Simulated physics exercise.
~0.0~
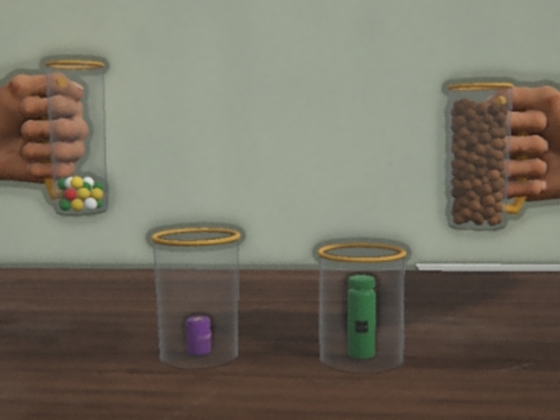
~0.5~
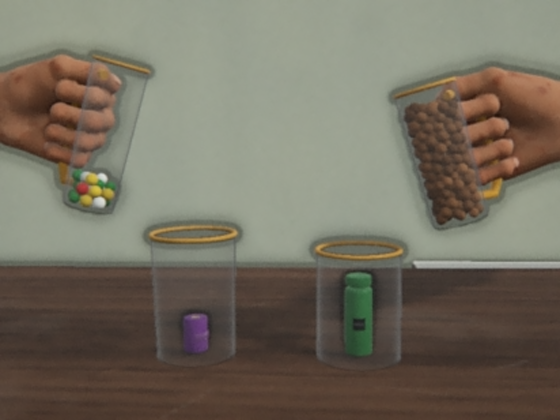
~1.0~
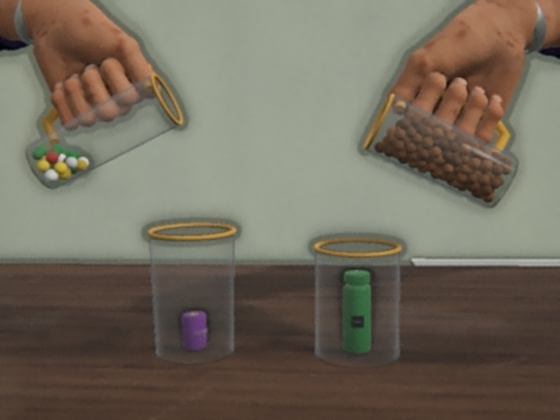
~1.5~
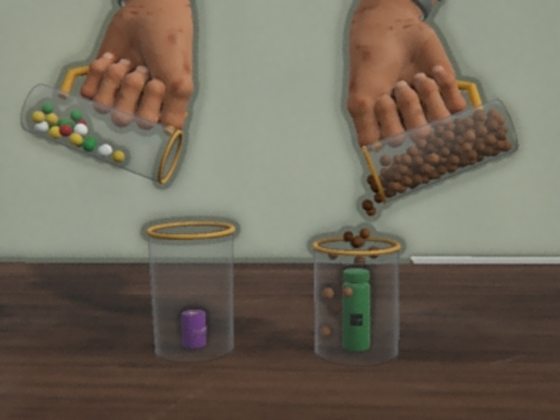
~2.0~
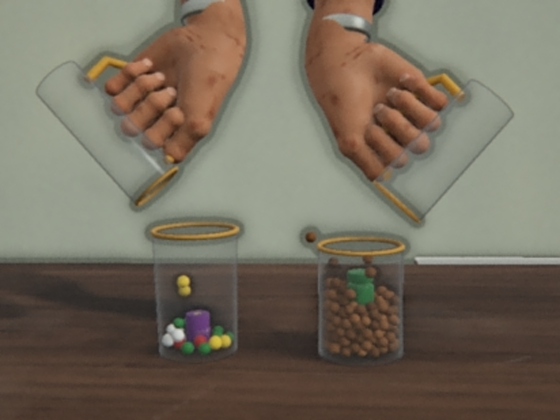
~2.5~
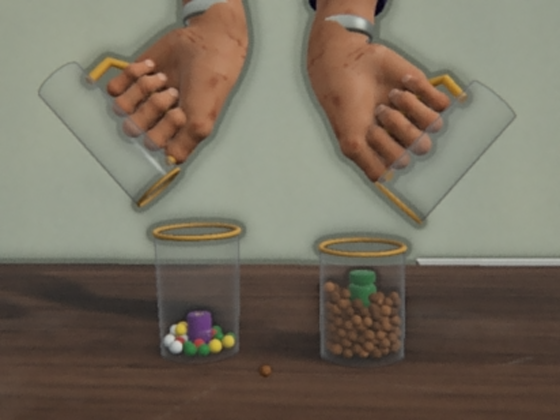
Two hands hold clear cups above a dark wooden table, the left with a few colourful balls and the right packed with brown ones, over two see-through containers holding a short purple object and a taller green one. The hands swing inward and tip the cups onto their sides. Brown balls start spilling into the right container first, then the colourful ones drop into the left. Both cups end upside down and empty. A shallow layer surrounds the purple object and a deeper pile the green one, both tops still showing, while one brown ball lies on the table.
